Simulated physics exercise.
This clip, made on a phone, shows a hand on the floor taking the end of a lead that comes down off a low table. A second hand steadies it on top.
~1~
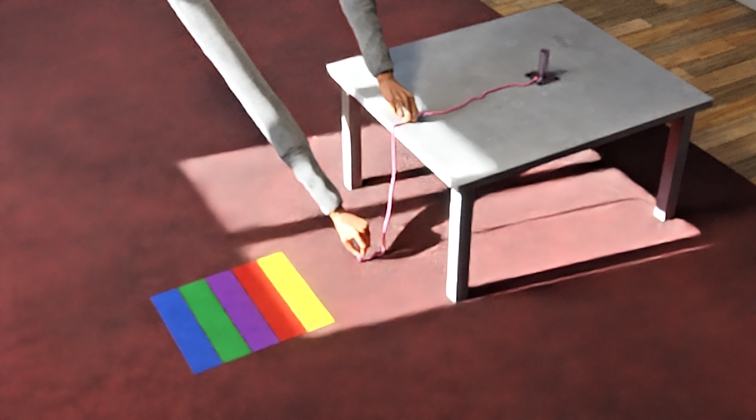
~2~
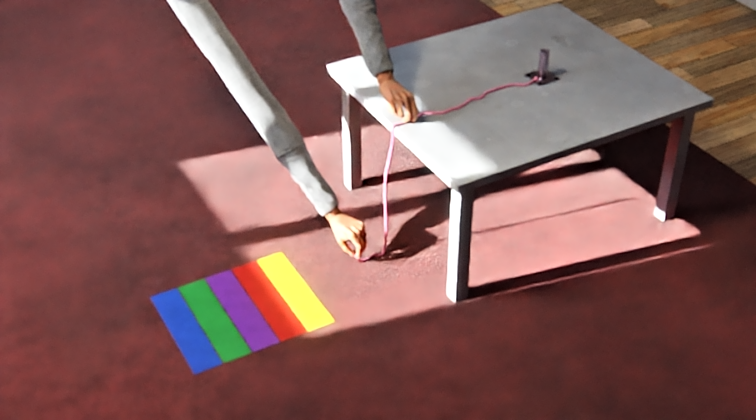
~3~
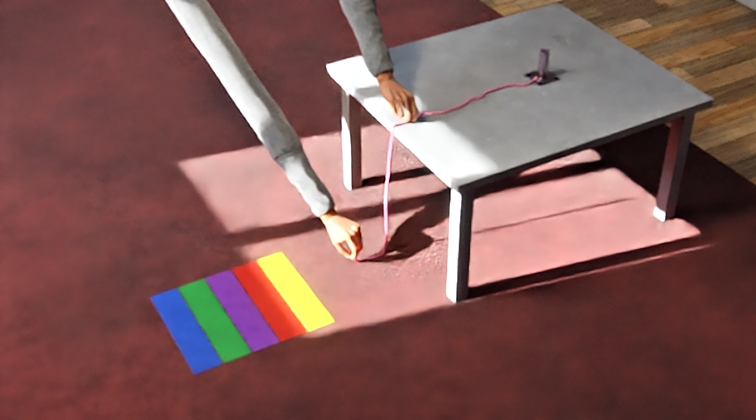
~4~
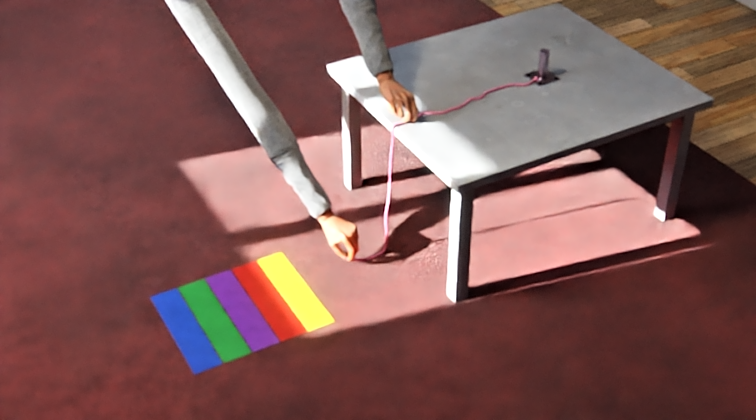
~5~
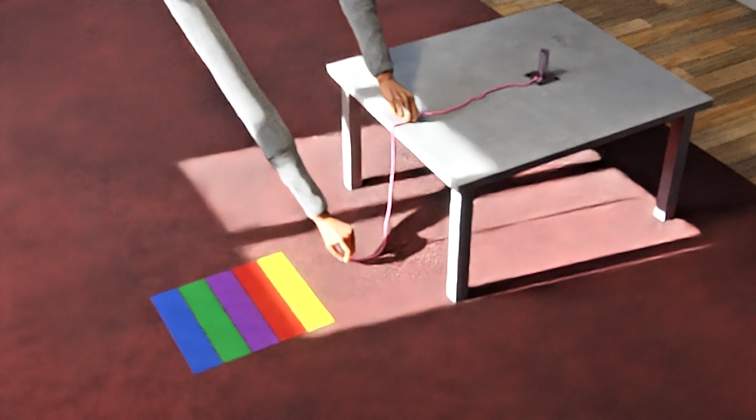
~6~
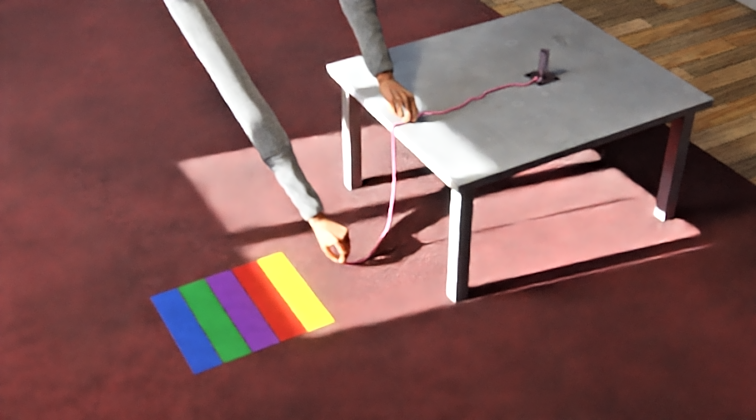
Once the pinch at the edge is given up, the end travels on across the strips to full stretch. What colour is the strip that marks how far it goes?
That strip is red.
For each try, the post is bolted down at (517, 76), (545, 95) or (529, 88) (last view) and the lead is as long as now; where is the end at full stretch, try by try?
(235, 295), (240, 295) and (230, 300), in that order.
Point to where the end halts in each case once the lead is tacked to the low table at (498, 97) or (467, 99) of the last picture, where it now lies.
Respectively, (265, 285) and (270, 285).
Soon after, end near (312, 270); short of the strips.
Then, end near (280, 282); over yellow.
At full stretch, end near (262, 288); over red. The end stops over the red strip.
